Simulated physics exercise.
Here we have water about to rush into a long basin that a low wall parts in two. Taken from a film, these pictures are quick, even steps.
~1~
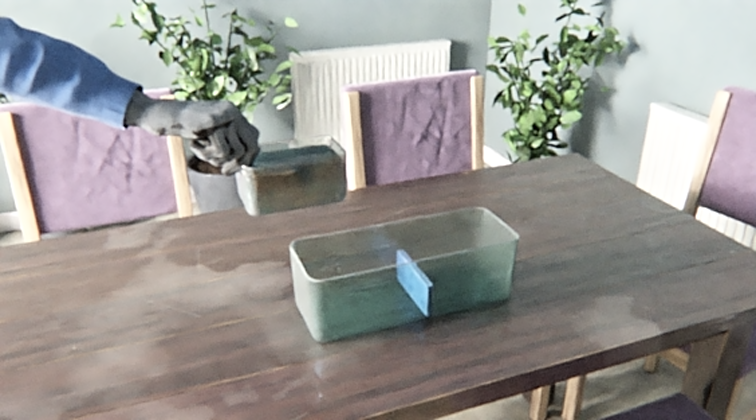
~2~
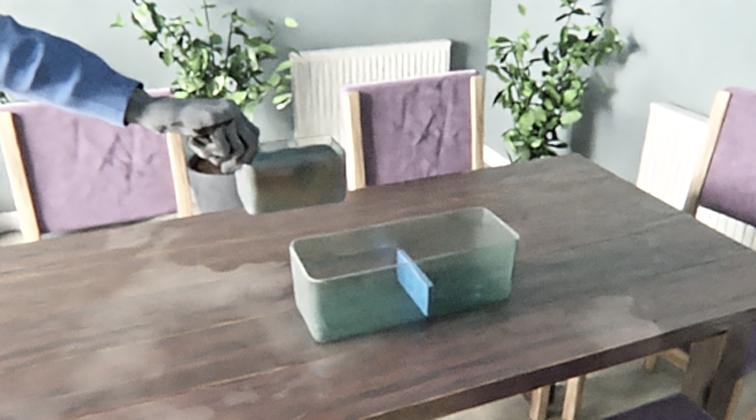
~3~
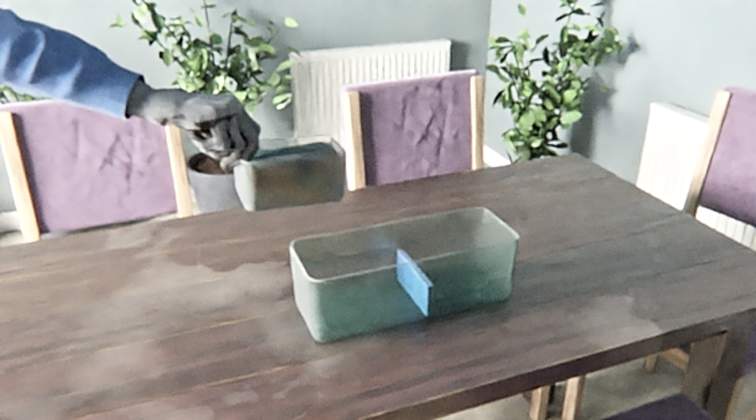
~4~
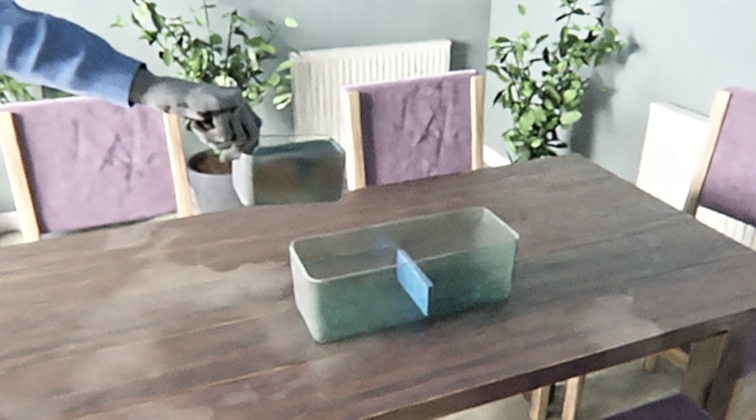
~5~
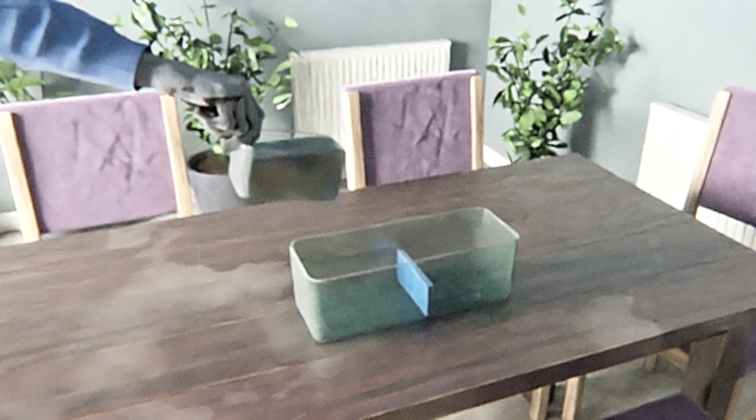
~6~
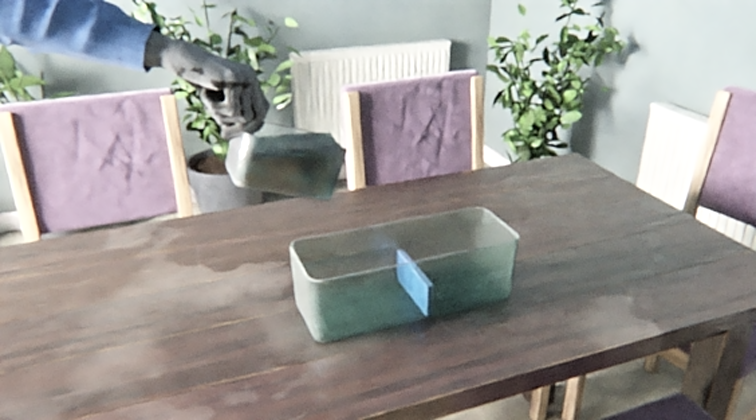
A dark-gloved hand in a blue sleeve holds a small clear container of water nearly level above a wooden table, behind a long glass basin with a low blue divider. The hand shifts slightly right and gradually tilts the container, its right end dipping until the water reaches the edge.
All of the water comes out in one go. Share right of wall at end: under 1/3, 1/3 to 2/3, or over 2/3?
Middle range.
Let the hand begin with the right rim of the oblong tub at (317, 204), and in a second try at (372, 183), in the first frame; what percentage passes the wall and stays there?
In order: Close to 5 and 80 percent.
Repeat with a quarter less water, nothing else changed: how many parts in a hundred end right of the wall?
About 50 parts in a hundred, give or take.
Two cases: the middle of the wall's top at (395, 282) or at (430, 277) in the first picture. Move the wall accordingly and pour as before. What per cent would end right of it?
Around 75 per cent for the first, around 35 per cent for the second.
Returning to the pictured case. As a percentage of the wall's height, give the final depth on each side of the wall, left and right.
Left side: Approx. 20 %; right side: Approx. 40 %.
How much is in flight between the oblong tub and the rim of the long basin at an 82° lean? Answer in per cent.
It's close to 55 %.
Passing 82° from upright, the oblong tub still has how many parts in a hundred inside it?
Roughly 35 percent.
A moment on, the oblong tub is tipped on its side and 34 per cent is still to pour, 13 is left of the wall and 0 right of it.
Next, the oblong tub is tipped right over and 2 per cent is still to pour, 19 is left of the wall and 61 right of it.
Then the oblong tub is tipped right over and 0 per cent is still to pour, 32 is left of the wall and 59 right of it.
Later the oblong tub is tipped right over and 0 per cent is still to pour, 31 is left of the wall and 60 right of it.
At rest 31 per cent lies left of the wall, 60 right of it and 9 outside.
